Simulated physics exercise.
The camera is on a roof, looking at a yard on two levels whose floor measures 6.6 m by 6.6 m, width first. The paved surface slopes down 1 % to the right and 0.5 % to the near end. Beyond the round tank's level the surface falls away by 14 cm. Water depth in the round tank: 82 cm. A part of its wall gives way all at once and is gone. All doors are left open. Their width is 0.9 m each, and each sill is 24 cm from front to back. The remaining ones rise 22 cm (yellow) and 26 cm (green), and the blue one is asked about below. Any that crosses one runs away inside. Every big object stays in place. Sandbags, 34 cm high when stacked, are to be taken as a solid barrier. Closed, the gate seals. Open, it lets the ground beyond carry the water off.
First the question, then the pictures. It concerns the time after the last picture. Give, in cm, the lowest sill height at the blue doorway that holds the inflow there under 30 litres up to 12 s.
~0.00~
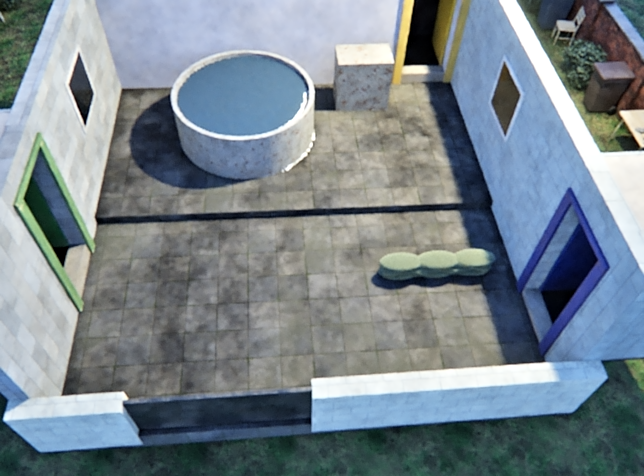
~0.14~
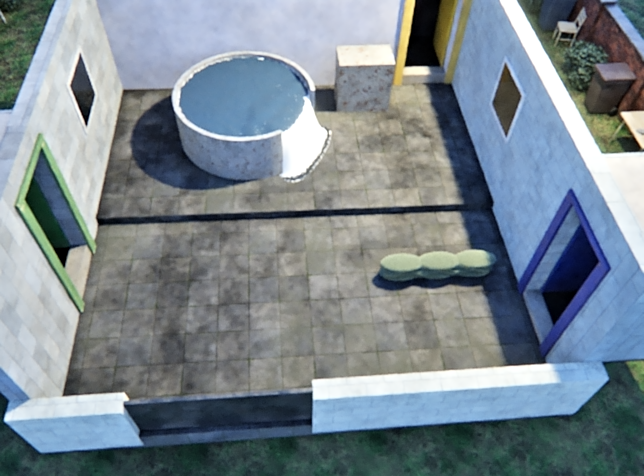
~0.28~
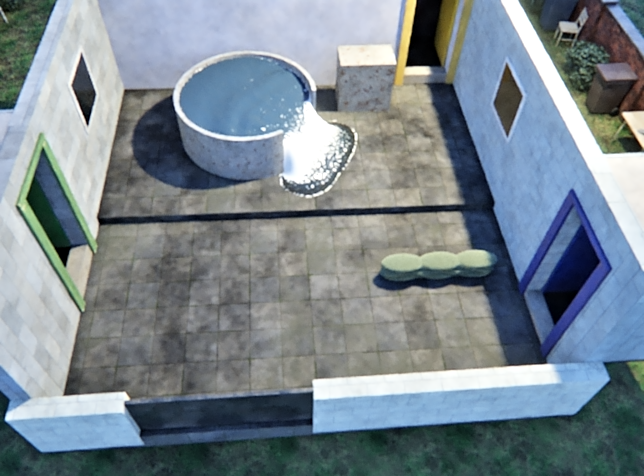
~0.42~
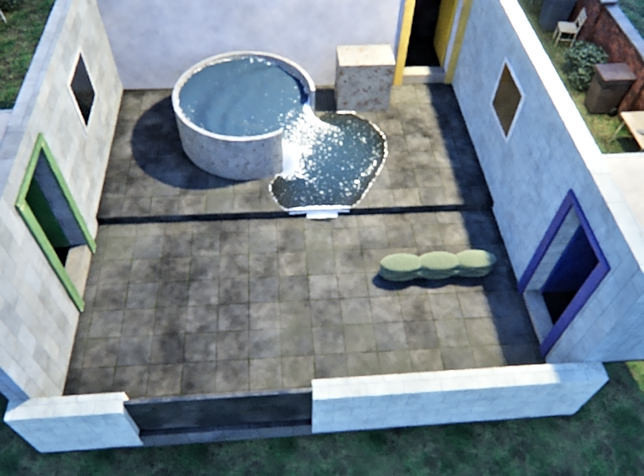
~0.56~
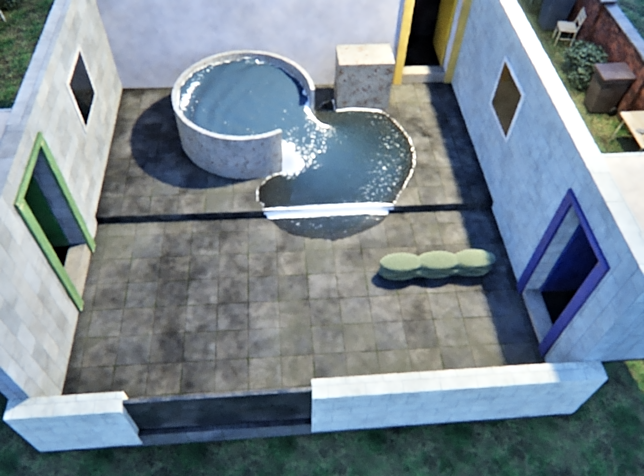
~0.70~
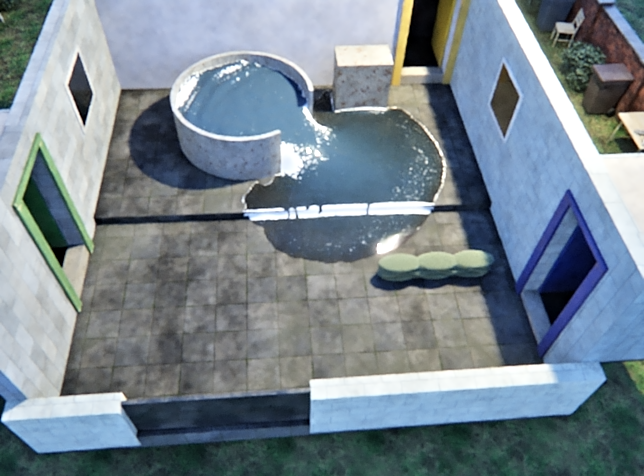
The lowest height is close to 9.5 cm.
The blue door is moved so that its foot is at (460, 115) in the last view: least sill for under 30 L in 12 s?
Minimum: About 16 cm.
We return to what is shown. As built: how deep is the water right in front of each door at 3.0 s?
Blue 12, yellow 21, green 0 cm.
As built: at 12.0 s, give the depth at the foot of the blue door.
About 9.0 centimetres deep.
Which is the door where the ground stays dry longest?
Answer: Green.
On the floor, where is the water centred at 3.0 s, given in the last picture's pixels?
Centre of mass: About (355, 183) px.
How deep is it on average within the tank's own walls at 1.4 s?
On average, around 52 cm.
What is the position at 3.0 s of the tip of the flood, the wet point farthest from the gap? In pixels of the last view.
Front tip: Approx. (547, 391) px.
After 1.4 s water covers 35 % of the floor, deepest (52 cm) near (499, 253); it has not reached the blue door.
After 3.0 s water covers 45 % of the floor, deepest (38 cm) near (478, 254); 12 cm at the blue door, 1 litre in over its 11 cm sill.
After 12.0 s water covers 90 % of the floor, deepest (18 cm) near (350, 404); 9 cm at the blue door, 19 litres in over its 11 cm sill.
At the blue door as built, the water arrived by 1.5 s and peaked near 13 cm at 7.6 s.
With a sill of 8.5 cm, 39 litres would have come in within the 12 s; with 11.5 cm, 16 litres. So under 30 litres takes about 9.5 cm.
